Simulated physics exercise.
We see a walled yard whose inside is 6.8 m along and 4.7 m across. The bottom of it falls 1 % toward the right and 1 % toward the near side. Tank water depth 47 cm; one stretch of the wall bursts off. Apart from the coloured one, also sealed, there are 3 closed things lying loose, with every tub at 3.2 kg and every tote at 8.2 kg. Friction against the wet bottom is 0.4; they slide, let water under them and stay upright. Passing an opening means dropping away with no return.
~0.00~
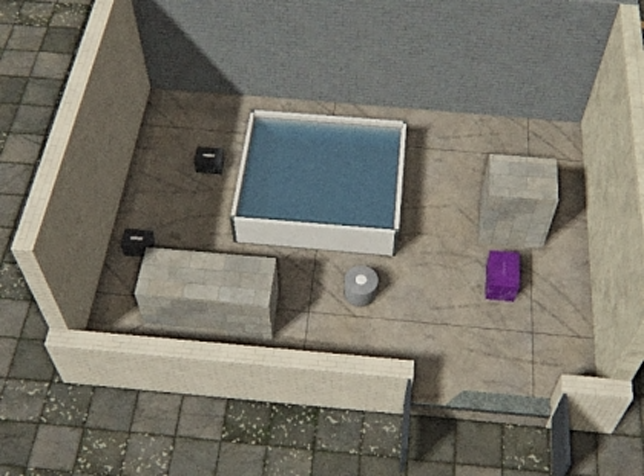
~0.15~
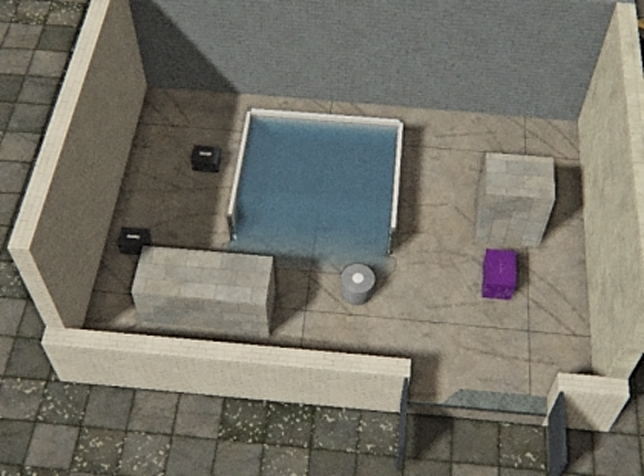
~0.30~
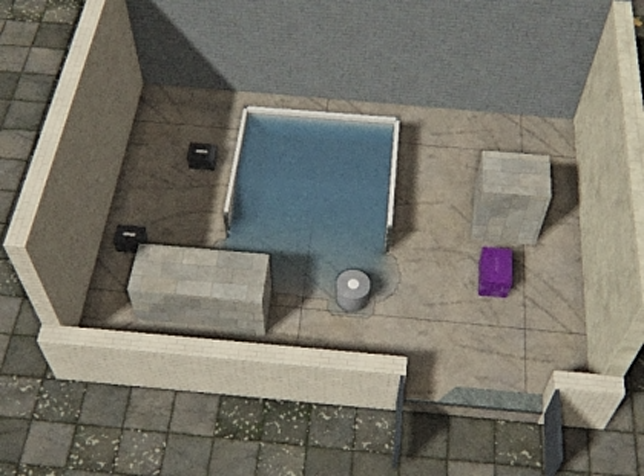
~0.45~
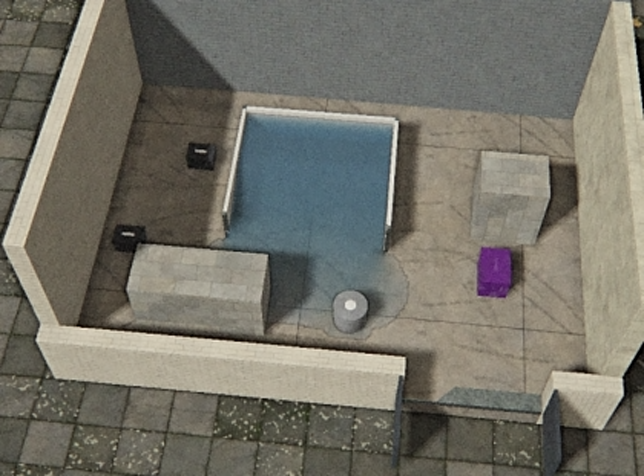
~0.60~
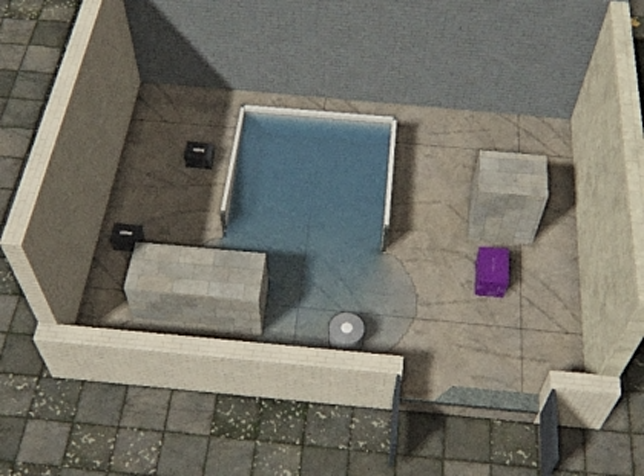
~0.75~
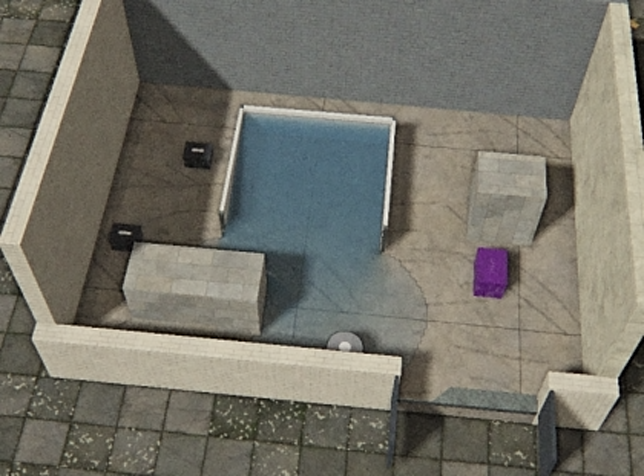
A white-walled tank of blue water stands at the back of a pale-walled yard on grey paving, seen from high above the near wall, which has a gap at right. Two small black boxes sit left, a grey tub near the centre, a purple chest right, beside pale blocks. The tank's near side vanishes, water spreads forward, and the tub slides to the near wall while the view drifts slightly.
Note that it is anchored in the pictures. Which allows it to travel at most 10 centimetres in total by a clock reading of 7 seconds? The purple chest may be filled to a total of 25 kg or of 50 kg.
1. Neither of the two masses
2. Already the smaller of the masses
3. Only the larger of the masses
2.
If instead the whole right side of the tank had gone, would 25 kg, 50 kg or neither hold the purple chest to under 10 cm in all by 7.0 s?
Then both masses fall short.
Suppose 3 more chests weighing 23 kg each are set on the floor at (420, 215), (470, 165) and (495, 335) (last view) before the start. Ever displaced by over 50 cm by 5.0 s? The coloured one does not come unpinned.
Within it, within it, beyond it.
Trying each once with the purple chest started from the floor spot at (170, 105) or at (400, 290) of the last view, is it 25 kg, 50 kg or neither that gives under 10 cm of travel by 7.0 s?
Respectively, second option only; second option only.
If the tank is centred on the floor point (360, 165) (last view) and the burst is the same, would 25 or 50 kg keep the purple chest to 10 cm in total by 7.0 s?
Then the answer is that either mass works.
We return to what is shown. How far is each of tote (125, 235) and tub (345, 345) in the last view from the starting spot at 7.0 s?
In turn: 400 cm, 300 cm.
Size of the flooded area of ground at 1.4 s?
Wet area: Approx. 11.5 m2.
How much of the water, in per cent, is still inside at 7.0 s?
Close to 82 in a hundred parts remain.
After 1.4 s the purple chest would be 0 cm from its start with 25 kg and 0 cm from its start with 50 kg; 0 cm of water round it then.
After 3.1 s the purple chest would be 0 cm from its start with 25 kg and 0 cm from its start with 50 kg; 3 cm of water round it then.
After 4.9 s the purple chest would be 0 cm from its start with 25 kg and 0 cm from its start with 50 kg; 5 cm of water round it then.
After 7.0 s the purple chest would be 0 cm from its start with 25 kg and 0 cm from its start with 50 kg; 5 cm of water round it then.
